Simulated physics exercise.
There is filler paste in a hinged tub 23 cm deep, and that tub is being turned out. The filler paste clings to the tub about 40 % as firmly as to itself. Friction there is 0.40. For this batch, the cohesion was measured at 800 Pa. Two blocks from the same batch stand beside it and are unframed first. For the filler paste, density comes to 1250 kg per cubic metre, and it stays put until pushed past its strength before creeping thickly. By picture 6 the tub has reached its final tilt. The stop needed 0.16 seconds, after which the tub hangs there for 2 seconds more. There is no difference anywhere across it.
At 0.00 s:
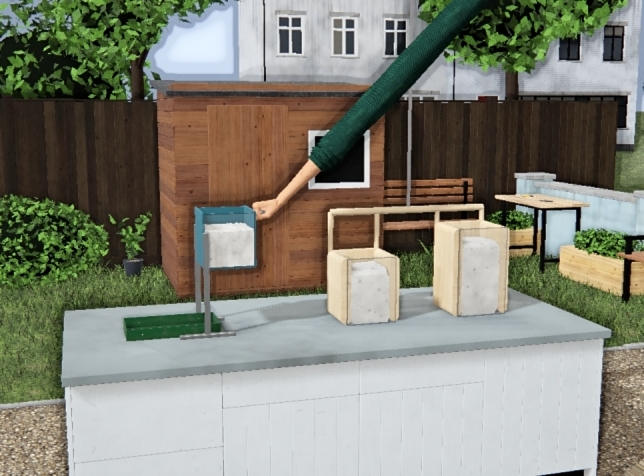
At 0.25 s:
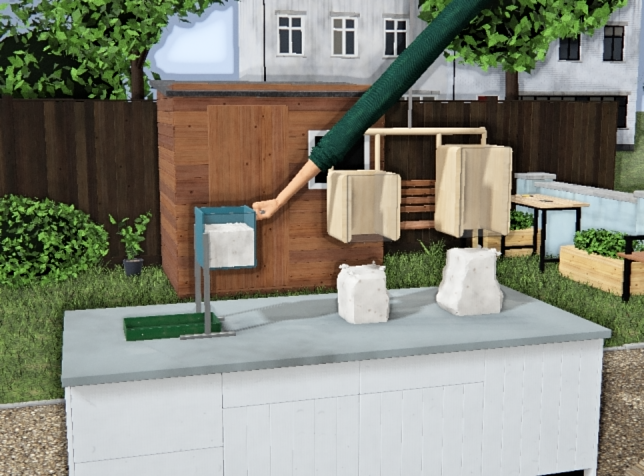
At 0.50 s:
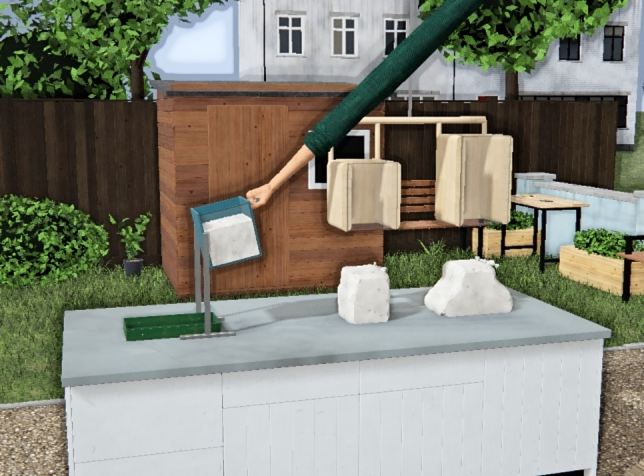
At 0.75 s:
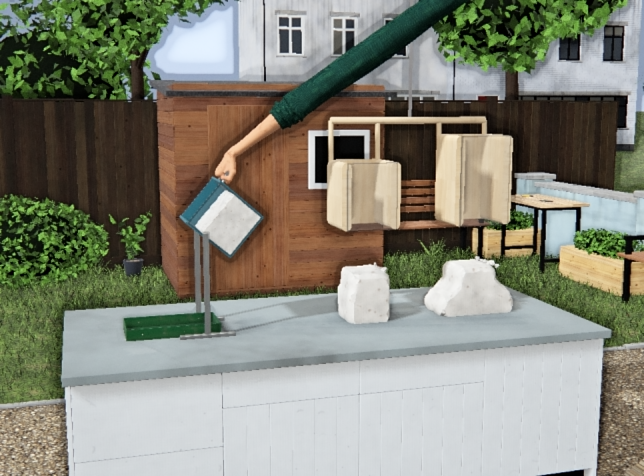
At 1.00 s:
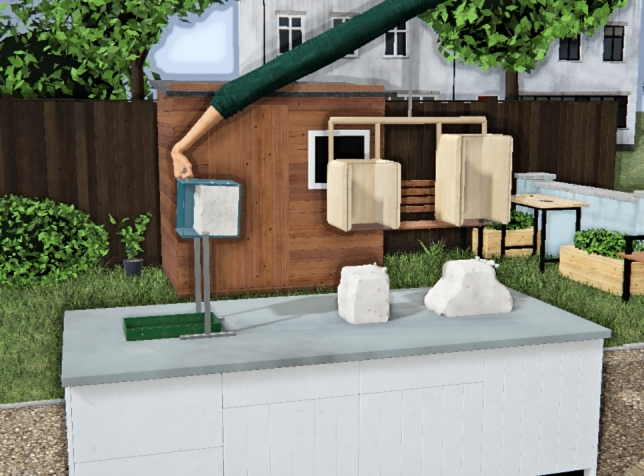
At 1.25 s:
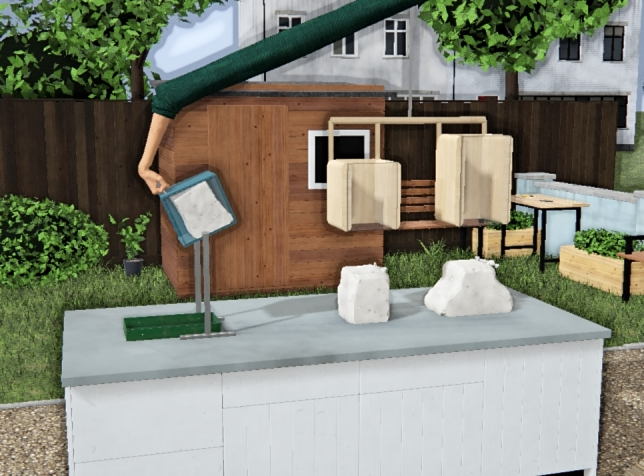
Wooden boxes rise off two white blocks, one slumps, then a green-sleeved arm tilts a tub.
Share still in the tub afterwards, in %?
0 %.
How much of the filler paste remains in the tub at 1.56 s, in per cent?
About 25 %.
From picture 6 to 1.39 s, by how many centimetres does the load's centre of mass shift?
I'd put the distance at about 7 centimetres.
After 1.39 s, the tub is at 113 degrees and holds 88 %.
After 1.56 s, the tub is at 113 degrees and holds 26 %.
After 1.73 s, the tub is at 113 degrees and holds 0 %.
After 1.90 s, the tub is at 113 degrees and holds 0 %.
After 3.25 s, at the end, the tub is at 113 degrees and holds 0 %.
